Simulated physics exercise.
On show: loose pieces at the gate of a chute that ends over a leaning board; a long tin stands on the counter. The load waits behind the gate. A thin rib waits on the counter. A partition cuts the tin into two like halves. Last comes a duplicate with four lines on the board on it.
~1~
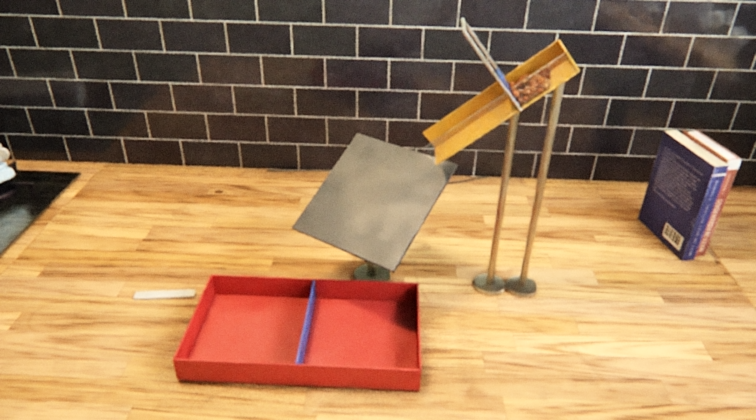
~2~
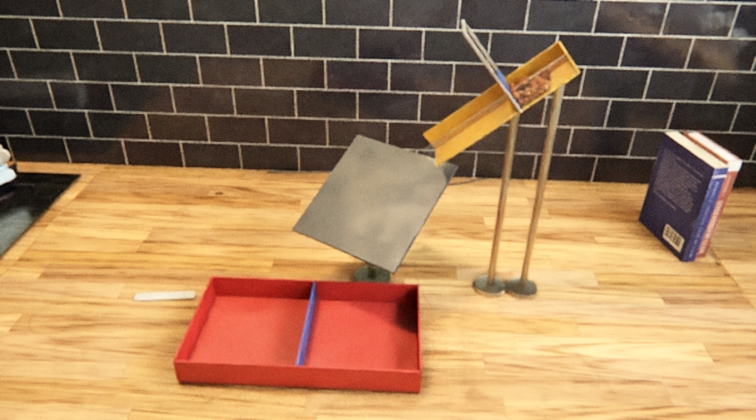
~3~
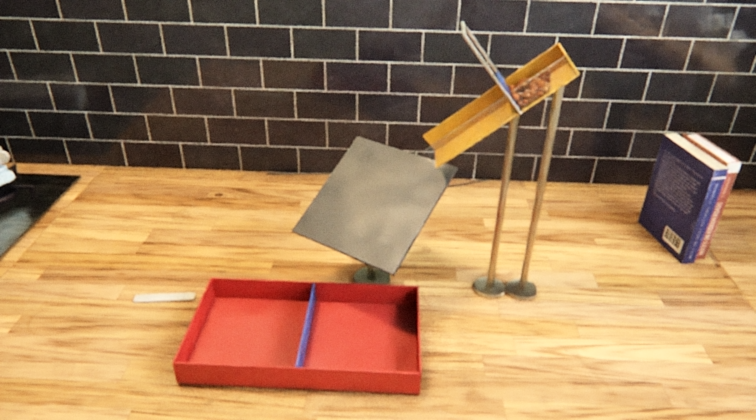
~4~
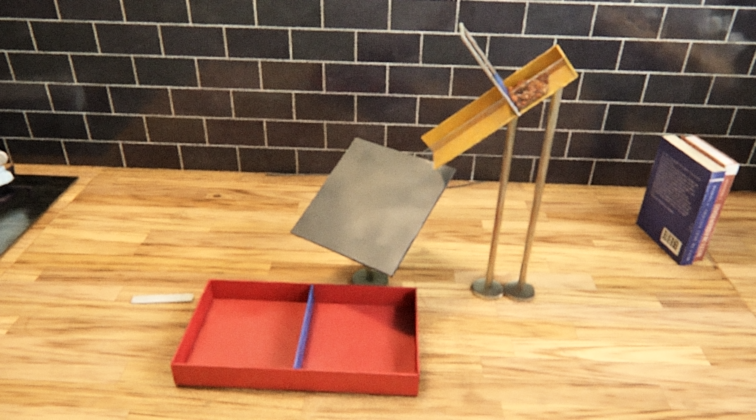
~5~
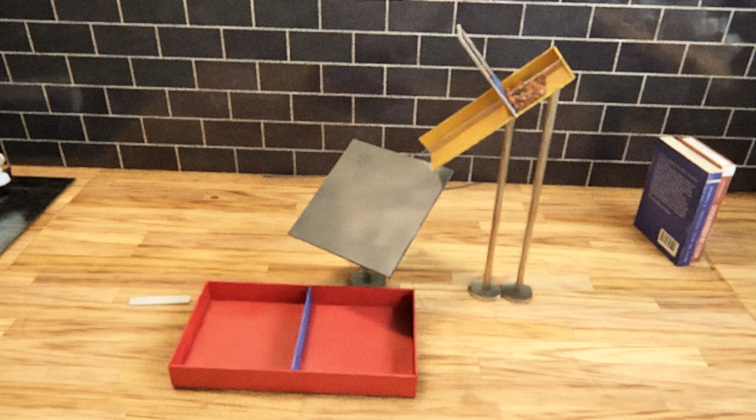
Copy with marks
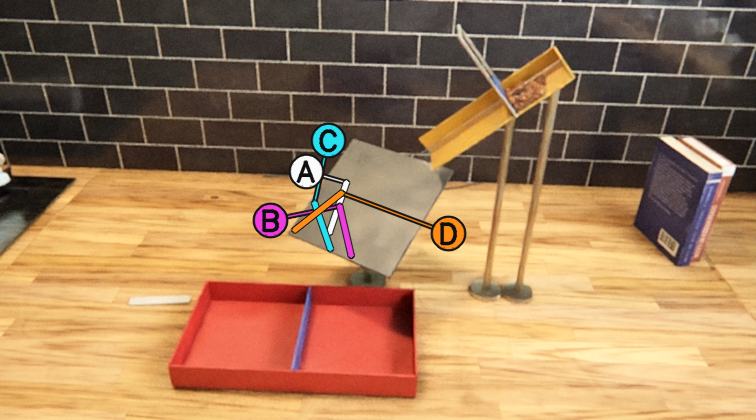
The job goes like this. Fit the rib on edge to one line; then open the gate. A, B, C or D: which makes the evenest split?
It is A.
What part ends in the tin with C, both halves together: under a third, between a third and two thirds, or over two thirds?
Over two thirds.
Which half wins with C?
More lands on the right.
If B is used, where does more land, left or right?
More lands on the right.
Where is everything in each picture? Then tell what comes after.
In the first frame, load behind the gate (530, 86), cereal balls; lip of the chute (436, 156), sloping fairly steeply.
In the second frame, middle of the board (374, 198), tilted fairly steeply; middle of its low edge (340, 250); of its high edge (405, 149).
In the third frame, front corners of the tin (173, 362) and (420, 373); front end of its middle wall (296, 368); gate still shut (501, 82).
In the fourth frame, middle of the load (528, 91); lip (434, 161).
In the fifth frame, middle of the load (526, 92); lip (432, 162).
On the marked copy, line A from (346, 182) to (329, 232); line B from (339, 206) to (351, 255); line C from (314, 203) to (330, 248); line D from (341, 193) to (294, 230).
For line A, of what is caught, roughly a third in the left half, roughly two thirds in the right.
For line B, of what is caught, about a tenth in the left half, almost all in the right.
For line C, of what is caught, about a tenth in the left half, almost all in the right.
For line D, of what is caught, almost all in the left half, about a tenth in the right.
